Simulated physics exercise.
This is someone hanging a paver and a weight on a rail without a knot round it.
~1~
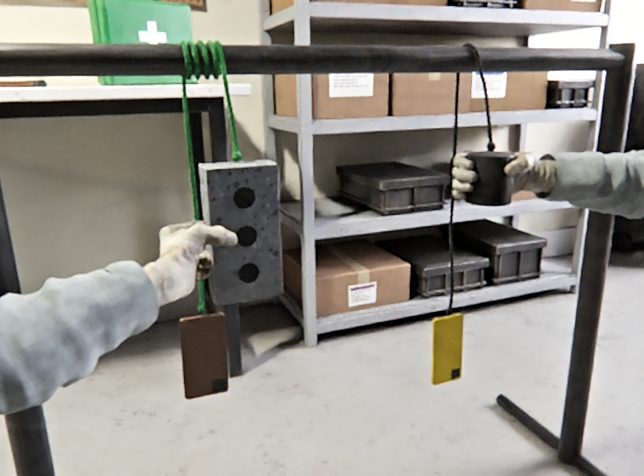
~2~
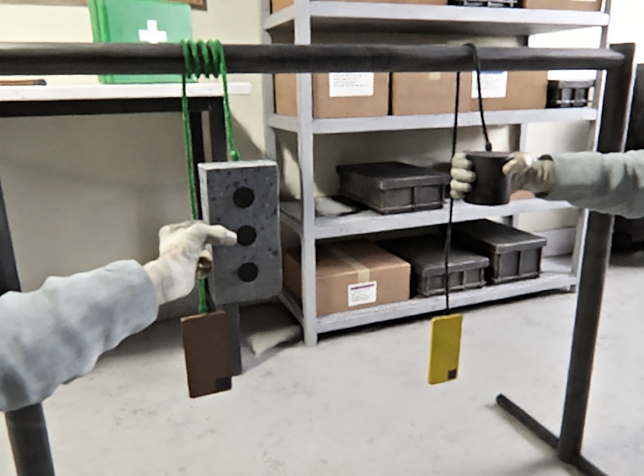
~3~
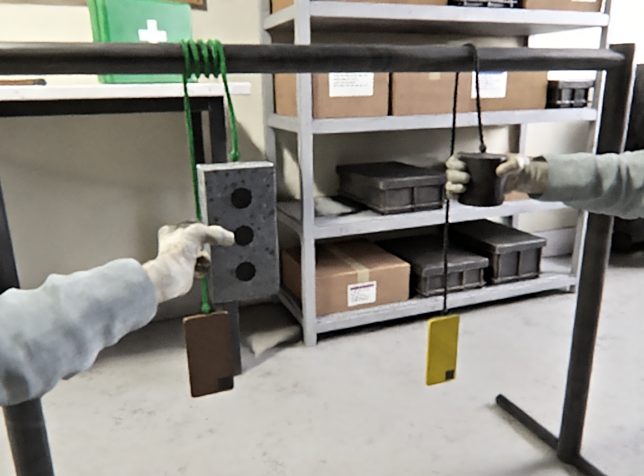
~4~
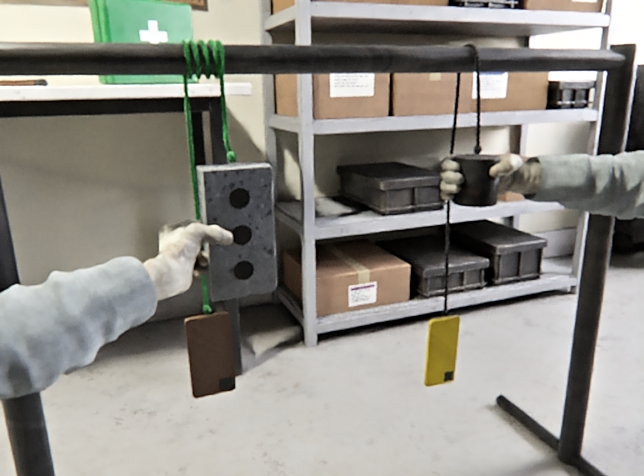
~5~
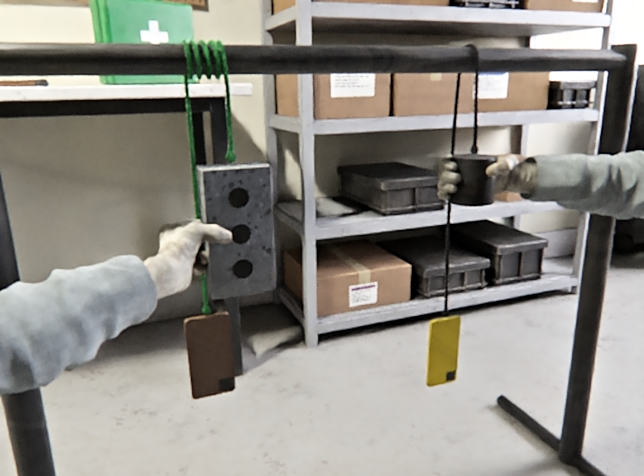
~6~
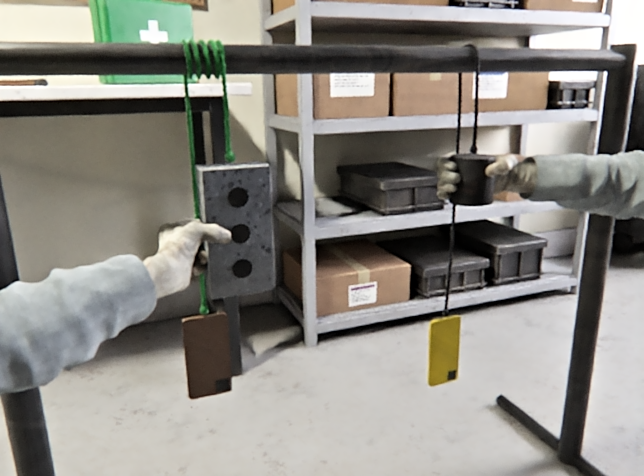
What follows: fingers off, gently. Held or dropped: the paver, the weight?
The paver keeps its height, the weight runs down to the floor.
Then, 0.30 s later than the last view, paver in the air near (234, 230); weight dropping near (465, 278).
Then, 0.58 s later than the last view, paver in the air near (231, 230); weight on the floor.
Then, 0.84 s later than the last view, paver in the air near (233, 230); weight on the floor.
Finally, paver in the air near (232, 230); weight on the floor. The paver stays hanging and the weight drops.
